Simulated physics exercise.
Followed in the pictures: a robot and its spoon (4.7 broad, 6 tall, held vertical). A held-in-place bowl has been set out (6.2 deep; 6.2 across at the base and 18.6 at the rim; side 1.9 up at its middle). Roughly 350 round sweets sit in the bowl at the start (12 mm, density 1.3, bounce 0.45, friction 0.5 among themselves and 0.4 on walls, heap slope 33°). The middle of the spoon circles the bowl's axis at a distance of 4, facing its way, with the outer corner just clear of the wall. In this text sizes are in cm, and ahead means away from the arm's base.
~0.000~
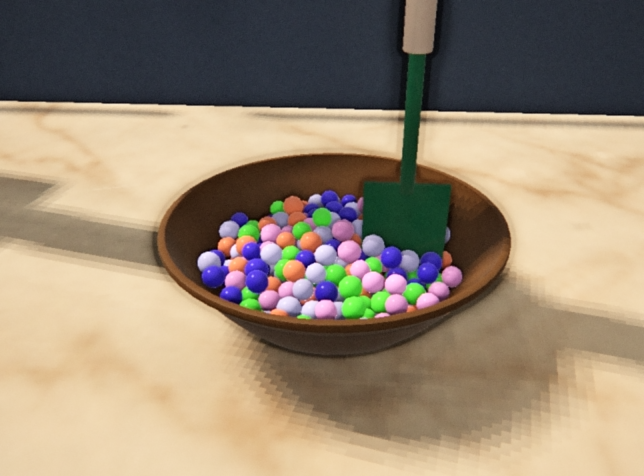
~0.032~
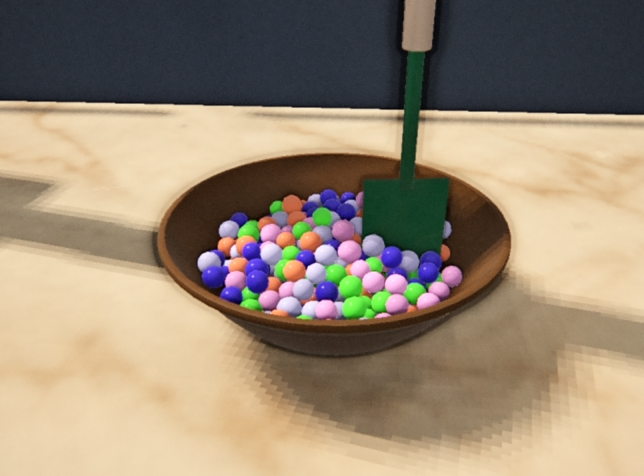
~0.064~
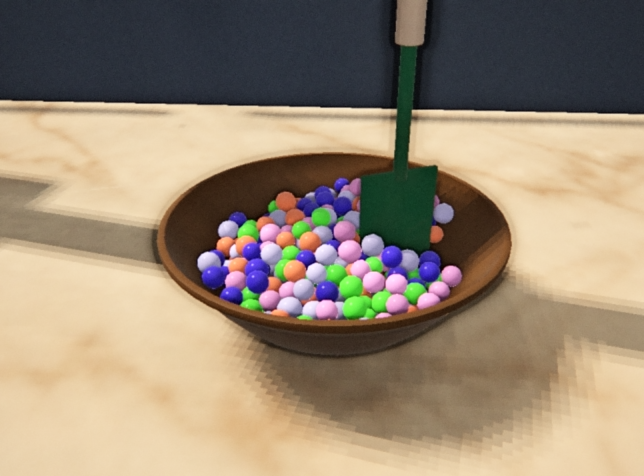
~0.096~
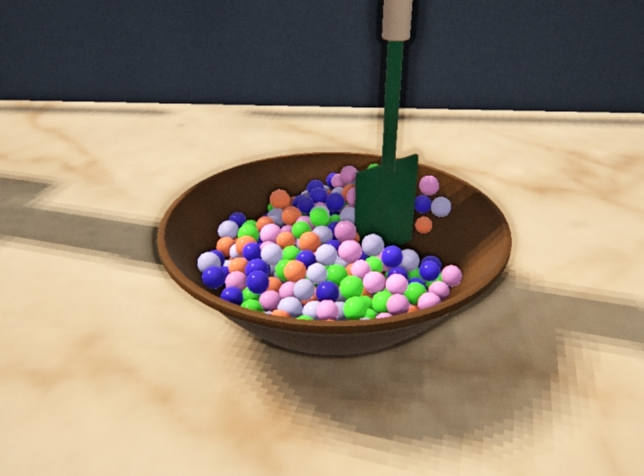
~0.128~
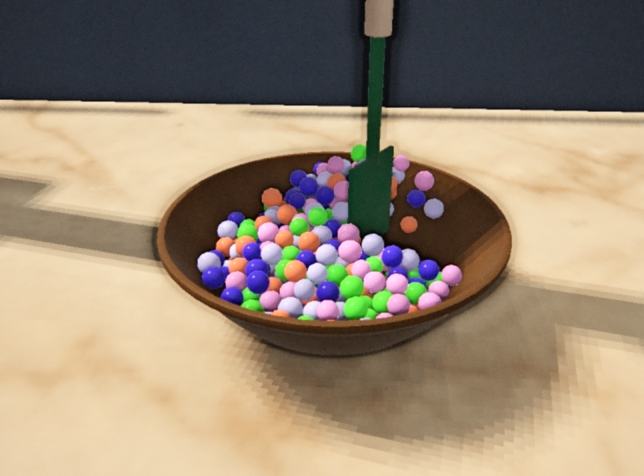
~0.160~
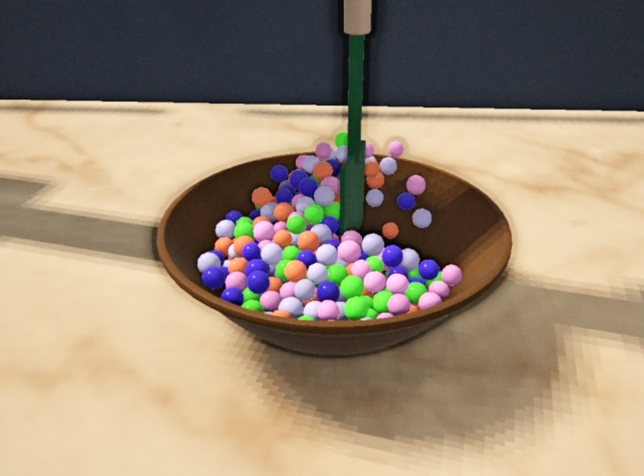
A green spatula standing upright in a brown bowl of colorful little balls swept leftward along the far side, turning edge-on as it went and pushing the balls into a higher pile at the back.
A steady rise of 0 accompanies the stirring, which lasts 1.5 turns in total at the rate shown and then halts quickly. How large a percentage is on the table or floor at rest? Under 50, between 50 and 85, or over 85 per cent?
Under 50 per cent.
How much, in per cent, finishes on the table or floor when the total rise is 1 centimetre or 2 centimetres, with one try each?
Around 20 percent, then 15 percent.
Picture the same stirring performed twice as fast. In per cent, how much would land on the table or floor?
In that case it comes to around 60 percent.
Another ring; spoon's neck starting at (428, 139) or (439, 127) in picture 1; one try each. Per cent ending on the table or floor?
Roughly 25 % and 20 %.
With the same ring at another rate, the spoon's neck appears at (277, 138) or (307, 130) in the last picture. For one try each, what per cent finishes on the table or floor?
About 55 per cent, then about 45 per cent.
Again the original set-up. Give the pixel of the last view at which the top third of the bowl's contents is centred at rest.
About (258, 277).
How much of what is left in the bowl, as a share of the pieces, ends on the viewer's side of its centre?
Around 65 per cent of what the bowl keeps.
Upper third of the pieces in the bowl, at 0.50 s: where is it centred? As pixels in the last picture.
Near (358, 280).
After 0.50 s, 257° round, highest piece 9 above the table; 316 in the bowl, 20 on the table or floor, 15 in flight or on the tool.
After 0.83 s, 78° round, highest piece 9 above the table; 285 in the bowl, 58 on the table or floor, 8 in flight or on the tool.
After 1.20 s, 180° round, highest piece 7 above the table; 263 in the bowl, 87 on the table or floor, 1 in flight or on the tool.
After 1.90 s, 180° round, highest piece 7 above the table; 263 in the bowl, 88 on the table or floor.
At rest, 263 in the bowl, 88 on the table or floor. That is 25 % on the table or floor.
